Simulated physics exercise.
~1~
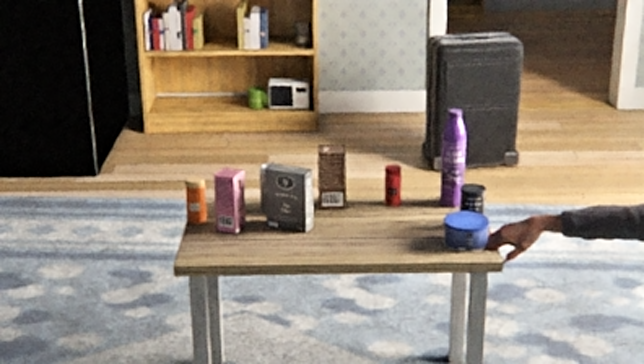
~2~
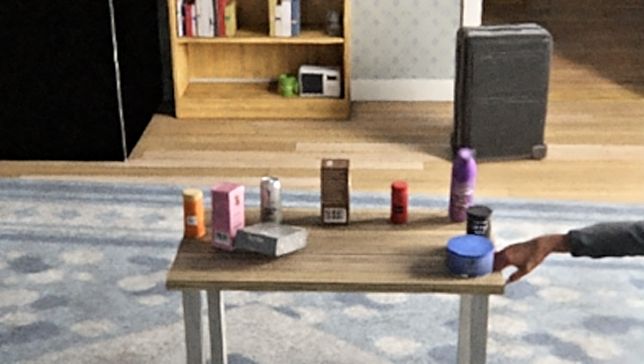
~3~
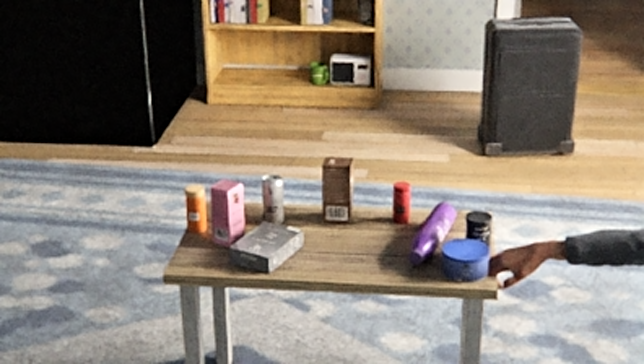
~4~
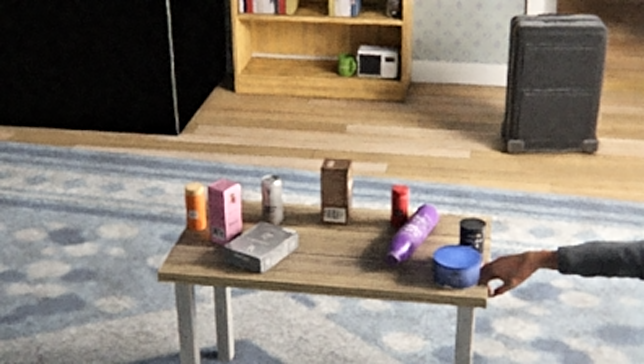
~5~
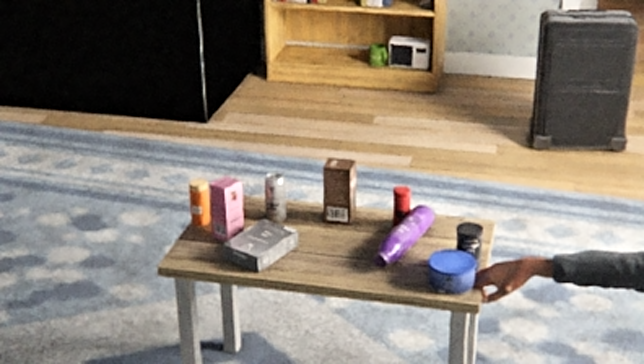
A hand at the table's right edge jolts it, toppling the grey packet, then the purple bottle.
